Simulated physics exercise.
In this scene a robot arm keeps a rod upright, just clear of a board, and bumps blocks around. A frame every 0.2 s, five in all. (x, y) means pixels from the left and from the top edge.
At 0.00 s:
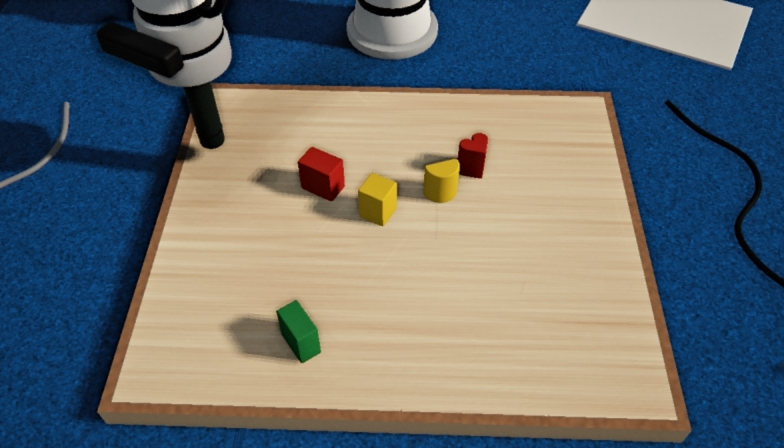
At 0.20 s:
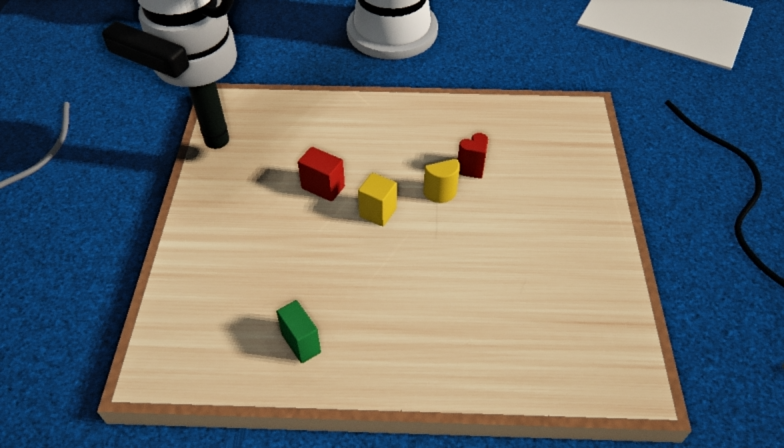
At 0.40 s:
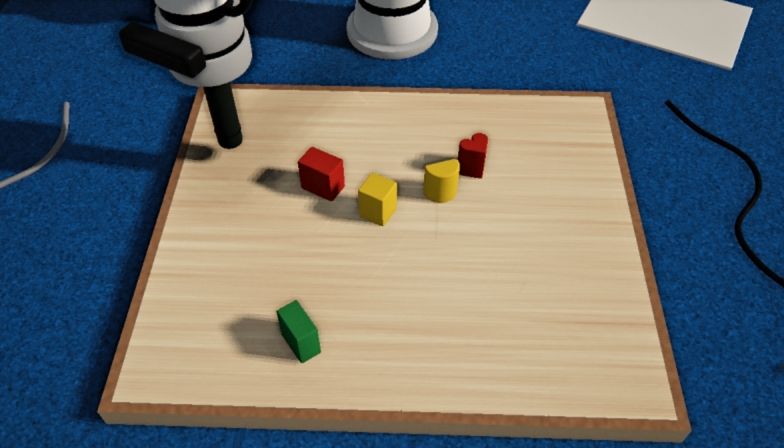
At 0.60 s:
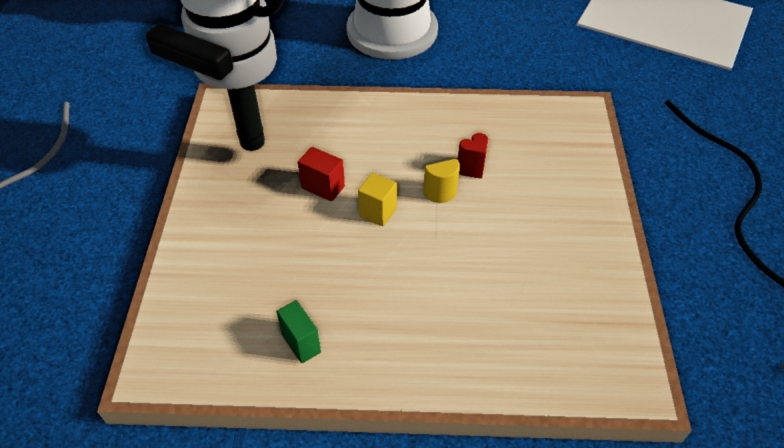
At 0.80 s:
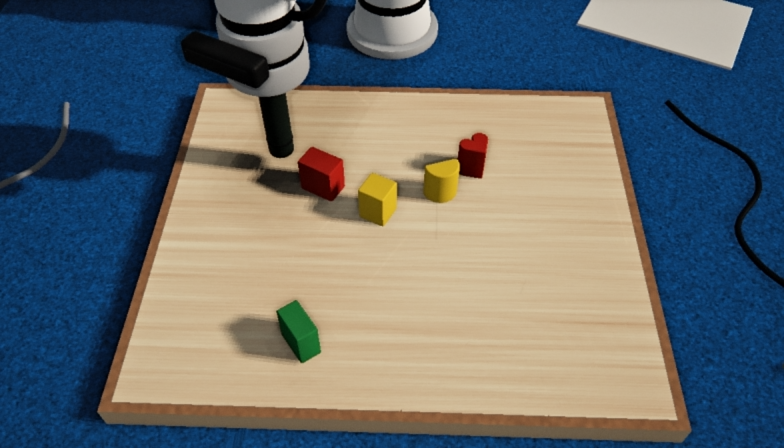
A robot arm's black rod slid slowly to the right along the top of a wooden board, nearing a red block, while the red, yellow and green pieces all stayed where they were.
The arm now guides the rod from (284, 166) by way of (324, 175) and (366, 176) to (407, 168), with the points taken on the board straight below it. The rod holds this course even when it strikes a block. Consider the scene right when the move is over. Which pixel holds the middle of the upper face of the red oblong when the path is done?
I think it will end close to (349, 174).
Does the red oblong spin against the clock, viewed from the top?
In short: No.
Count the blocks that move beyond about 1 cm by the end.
Counting only shifts above 1 cm, I get one block.
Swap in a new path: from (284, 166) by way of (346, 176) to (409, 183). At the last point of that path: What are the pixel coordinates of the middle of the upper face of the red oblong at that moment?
At roughly (347, 175).
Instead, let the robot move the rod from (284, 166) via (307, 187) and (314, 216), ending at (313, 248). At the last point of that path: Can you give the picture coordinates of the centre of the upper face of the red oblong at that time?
It is going to be at (345, 176).
The first path, step by step. One third of the way, rod at (323, 159); red oblong at (336, 169), turned 30° clockwise.
Two thirds of the way, rod at (366, 160); red oblong at (349, 174), turned 70° clockwise.
At the end, rod at (407, 153); red oblong at (349, 174), turned 70° clockwise; yellow square piece unmoved.
